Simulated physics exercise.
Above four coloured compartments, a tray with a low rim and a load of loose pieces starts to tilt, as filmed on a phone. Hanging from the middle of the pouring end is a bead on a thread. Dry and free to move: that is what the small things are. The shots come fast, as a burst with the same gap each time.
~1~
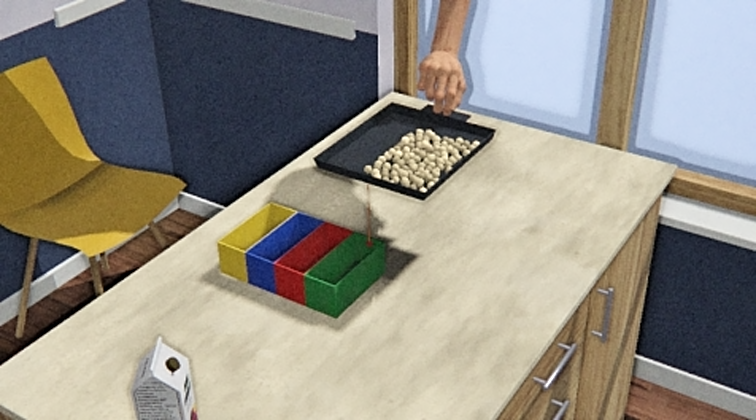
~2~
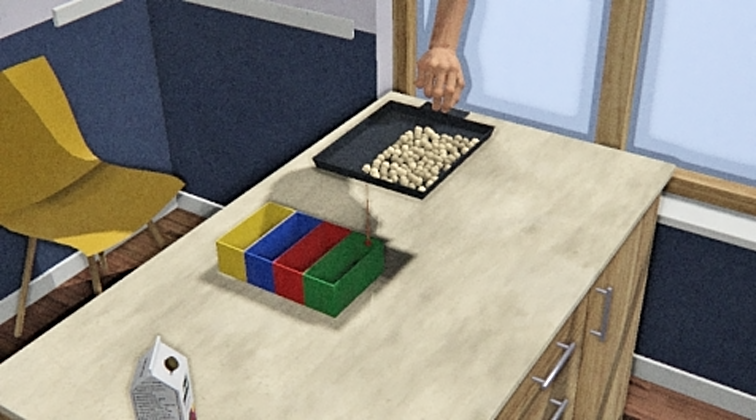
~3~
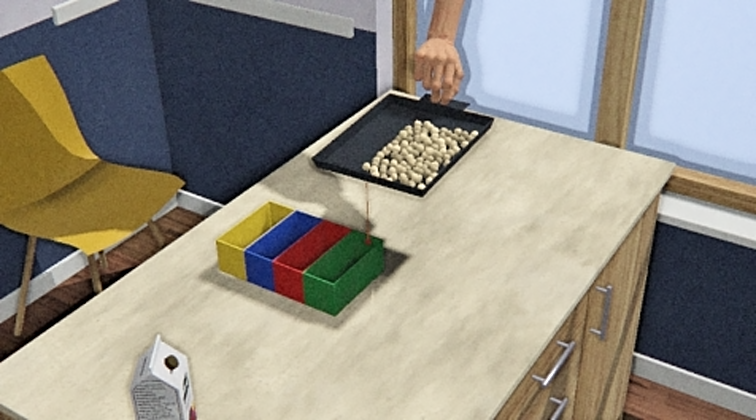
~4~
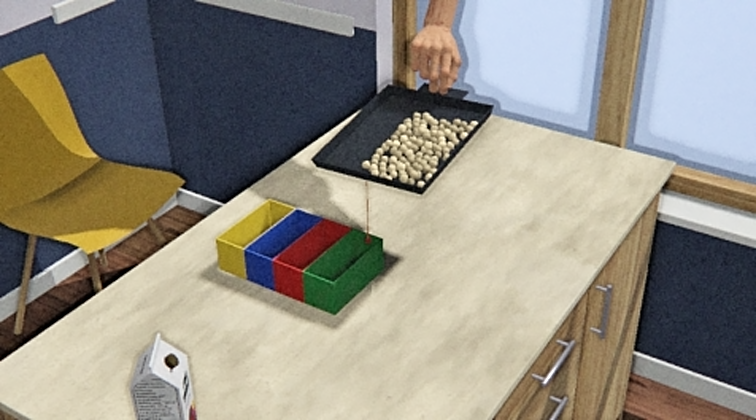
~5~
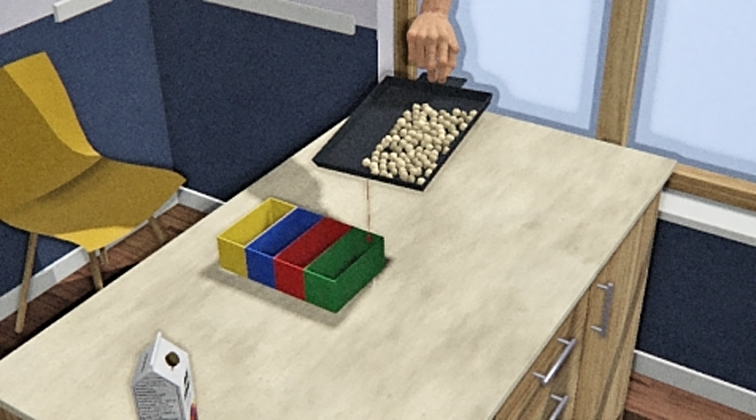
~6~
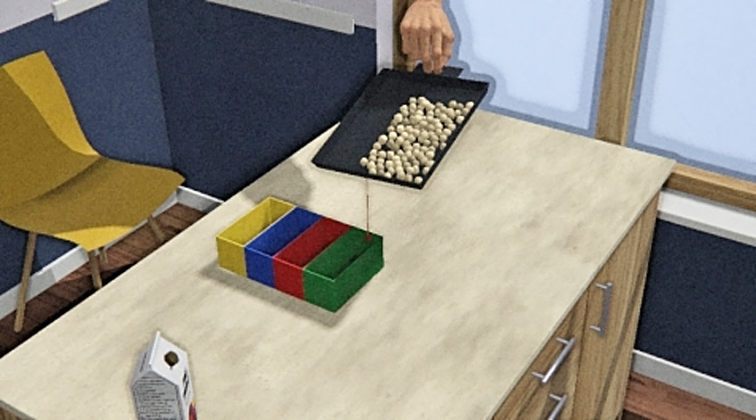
At first, a hand grips the far edge of a dark tray of pale, round nuts, resting almost level behind yellow, blue, red and green compartments on a counter. The hand then gradually raises that far edge, and the tray slopes more steeply toward the compartments, its near edge dipping slightly at the left corner.
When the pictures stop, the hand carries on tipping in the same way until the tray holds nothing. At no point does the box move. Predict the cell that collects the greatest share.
The red cell collects the greatest share.
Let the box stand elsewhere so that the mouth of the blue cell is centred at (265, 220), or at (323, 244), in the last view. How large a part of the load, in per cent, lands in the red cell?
Some 10 percent in the first case, 30 percent in the second.
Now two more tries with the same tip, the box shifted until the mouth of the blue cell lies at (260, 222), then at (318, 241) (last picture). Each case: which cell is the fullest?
For the first position it is the cell in green, and for the second it is the blue cell.
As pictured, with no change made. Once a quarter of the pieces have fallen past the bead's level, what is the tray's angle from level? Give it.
I'd put it at about 110 degrees.
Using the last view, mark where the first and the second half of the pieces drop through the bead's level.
(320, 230), then (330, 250).
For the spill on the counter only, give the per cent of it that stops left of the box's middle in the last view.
20 per cent or thereabouts.
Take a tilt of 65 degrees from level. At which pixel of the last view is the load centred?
Look close to (365, 153) in the last picture.
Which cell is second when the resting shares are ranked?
The one in second place is the green one.
Shortly afterwards, tray tipped steeply; all but a few on the tray; only a few in the green cell; only a few in the red cell; only a few falling or outside the box.
Next, tray tipped past a quarter turn; the bulk on the tray; a little in the red cell; only a few in the green cell; only a few in the blue cell; near a quarter falling or outside the box.
Some moments later, tray tipped past a quarter turn; near half in the red cell; near a quarter in the green cell; a little in the blue cell; near a quarter falling or outside the box.
In the end, tray tipped past a quarter turn; near half in the red cell; near a quarter in the green cell; a little in the blue cell; none at all in the yellow cell; near a quarter outside the box.
